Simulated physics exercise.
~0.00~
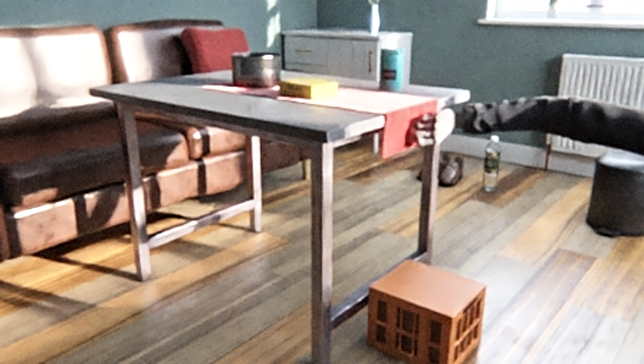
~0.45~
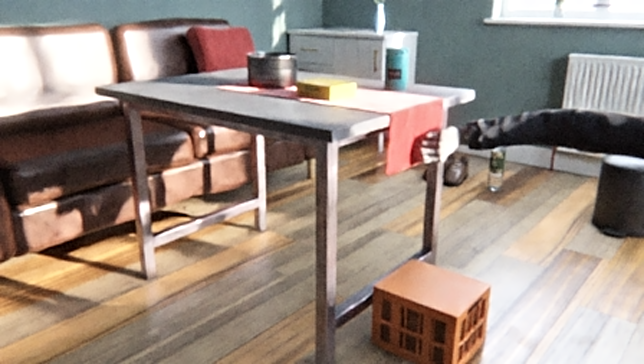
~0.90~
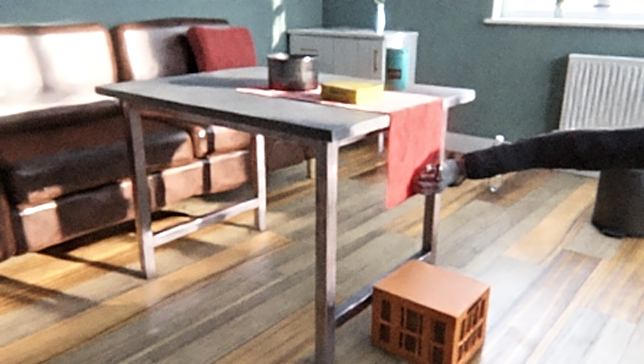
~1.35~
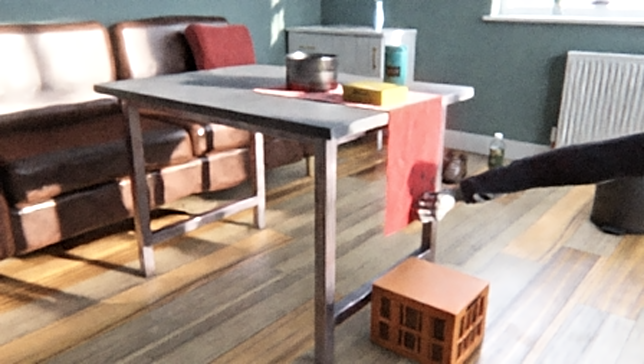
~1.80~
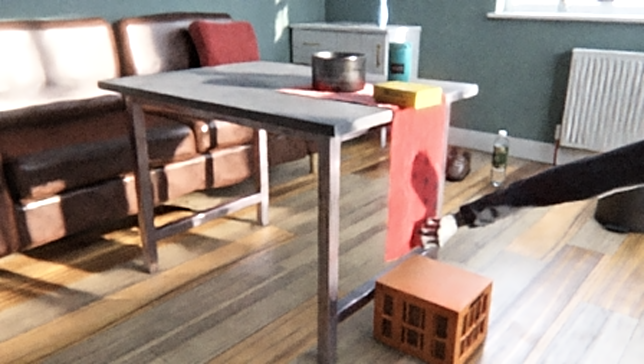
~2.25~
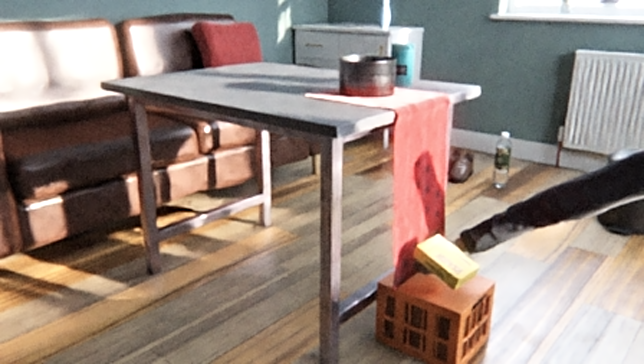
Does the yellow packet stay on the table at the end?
No, the yellow packet is carried over the edge as the cloth is pulled down, while the turquoise jar stays on the table.
